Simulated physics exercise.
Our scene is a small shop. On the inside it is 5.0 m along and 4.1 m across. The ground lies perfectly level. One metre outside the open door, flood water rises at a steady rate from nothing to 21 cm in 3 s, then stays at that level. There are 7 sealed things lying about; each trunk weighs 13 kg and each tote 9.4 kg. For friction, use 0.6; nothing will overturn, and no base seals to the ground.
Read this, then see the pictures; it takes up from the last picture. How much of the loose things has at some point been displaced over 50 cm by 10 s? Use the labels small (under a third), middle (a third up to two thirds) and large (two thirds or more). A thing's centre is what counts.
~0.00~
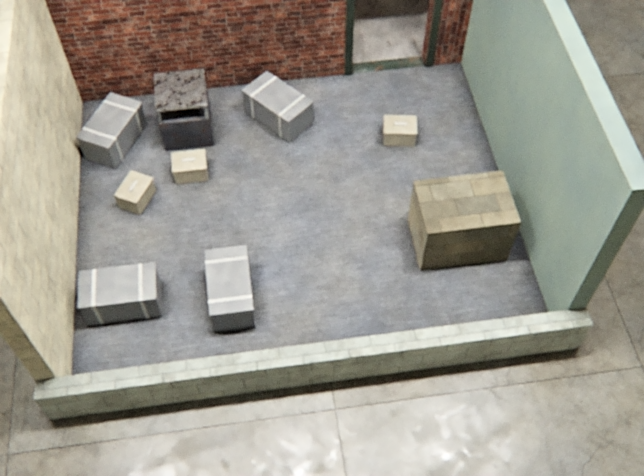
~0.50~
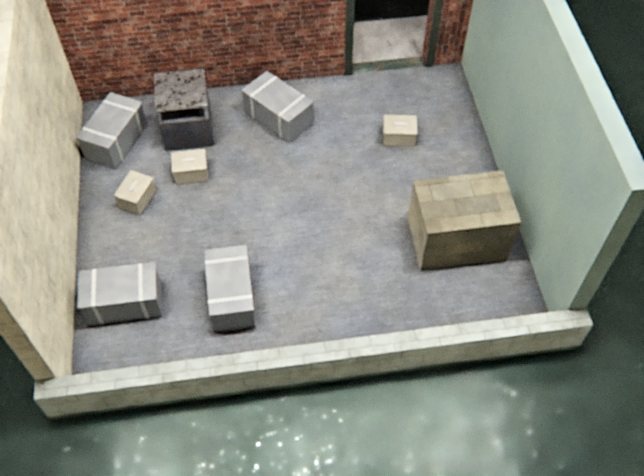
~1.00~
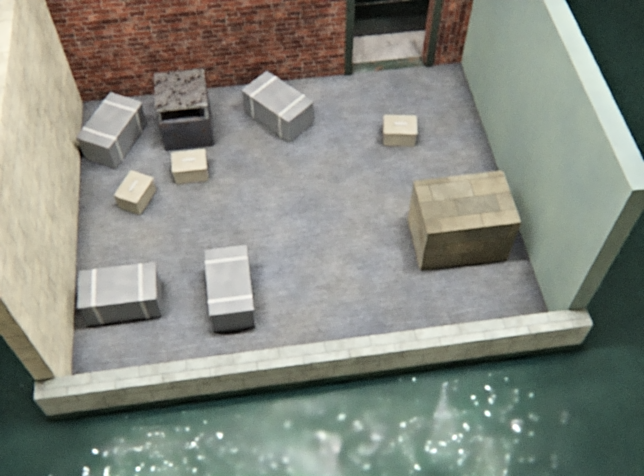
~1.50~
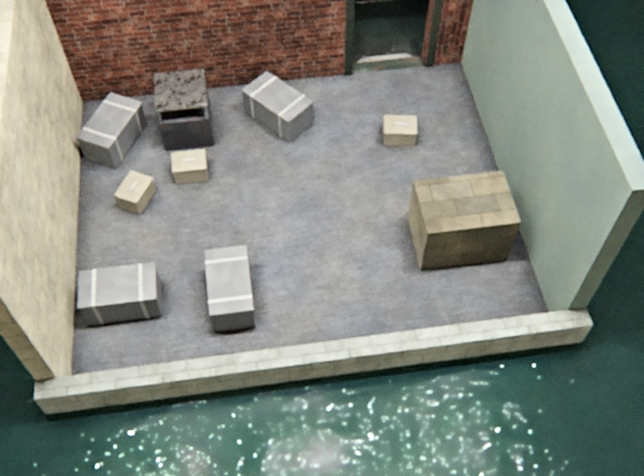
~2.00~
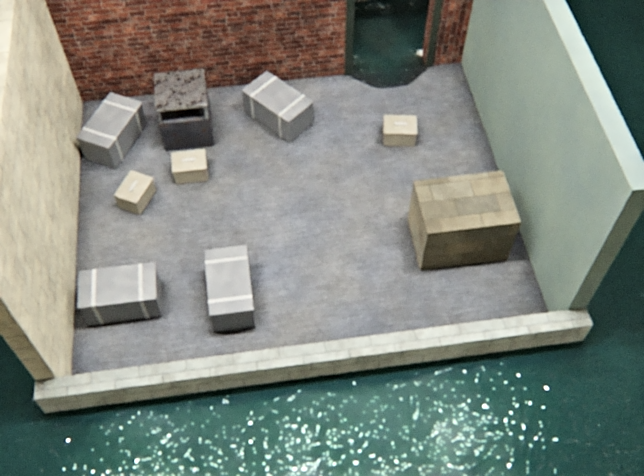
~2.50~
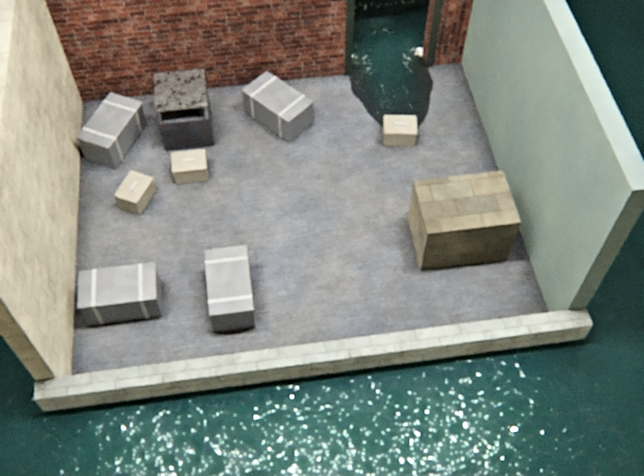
Small.
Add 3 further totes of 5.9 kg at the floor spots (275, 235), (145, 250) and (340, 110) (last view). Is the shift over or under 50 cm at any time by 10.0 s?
Beyond the limit; within the limit; within the limit.
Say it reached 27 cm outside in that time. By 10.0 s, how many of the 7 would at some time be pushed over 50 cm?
Then it comes to 3.
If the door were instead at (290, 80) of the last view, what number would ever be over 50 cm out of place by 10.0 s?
That gives 2 of them.
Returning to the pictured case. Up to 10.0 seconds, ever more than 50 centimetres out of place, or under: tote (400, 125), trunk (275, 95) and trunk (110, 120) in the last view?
First farther, then not as far, then not as far.
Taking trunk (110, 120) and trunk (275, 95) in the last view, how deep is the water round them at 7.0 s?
Depths: Near 0 cm, then near 1 cm.
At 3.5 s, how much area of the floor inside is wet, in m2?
Roughly 3.5 m2.
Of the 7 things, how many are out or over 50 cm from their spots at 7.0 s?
By that point, 1.
After 3.5 s 0 of 7 are over 50 cm from their spots; 0 afloat.
After 4.5 s 1 of 7 are over 50 cm from their spots; 0 afloat.
After 7.0 s 1 of 7 are over 50 cm from their spots; 0 afloat.
After 10.0 s 2 of 7 are over 50 cm from their spots, and 2 have been at some point; 2 afloat.
